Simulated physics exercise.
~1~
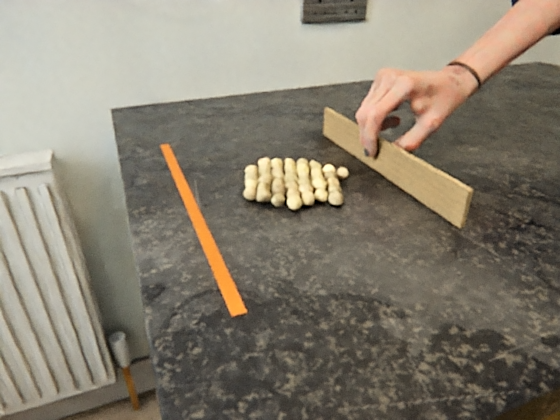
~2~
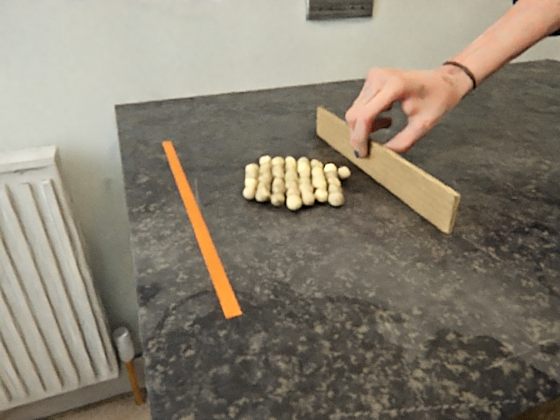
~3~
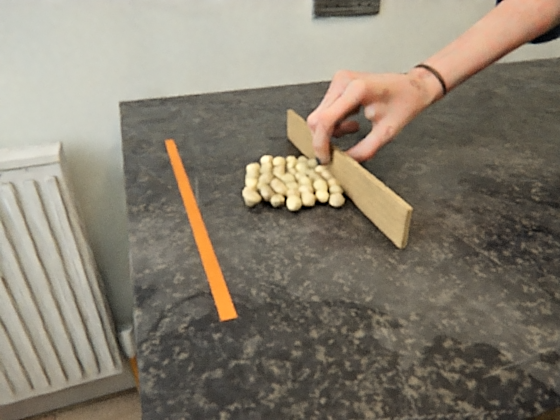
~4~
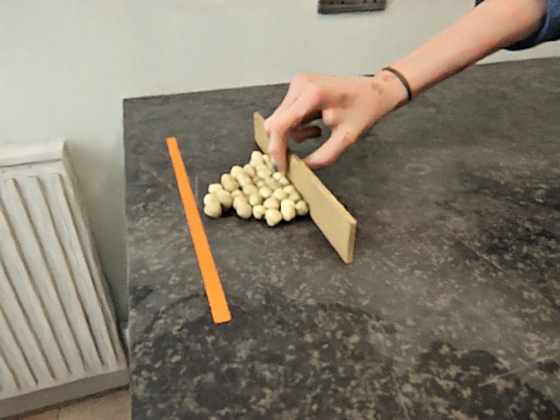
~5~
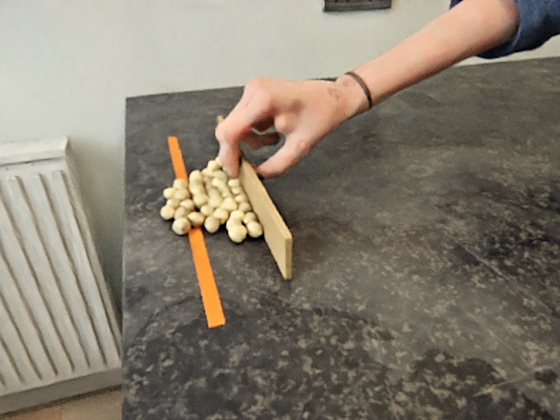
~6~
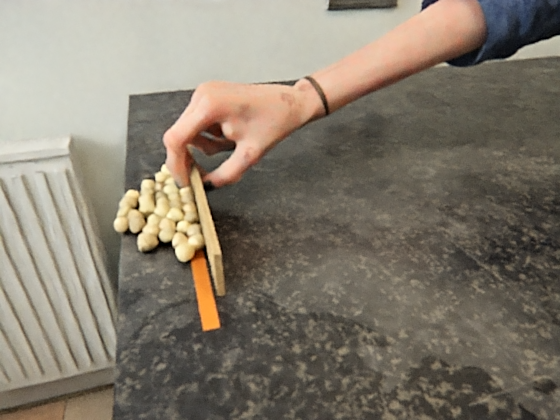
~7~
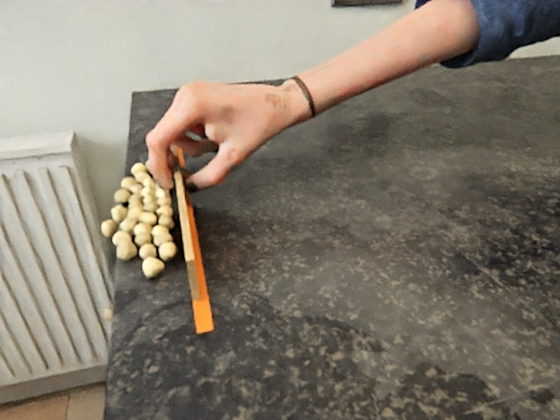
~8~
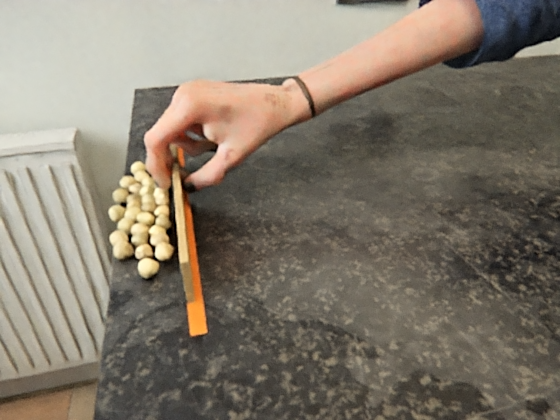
Hand sliding an upright card strip left across a dark tabletop, pushing pale rounded pieces past orange tape and stopping there.
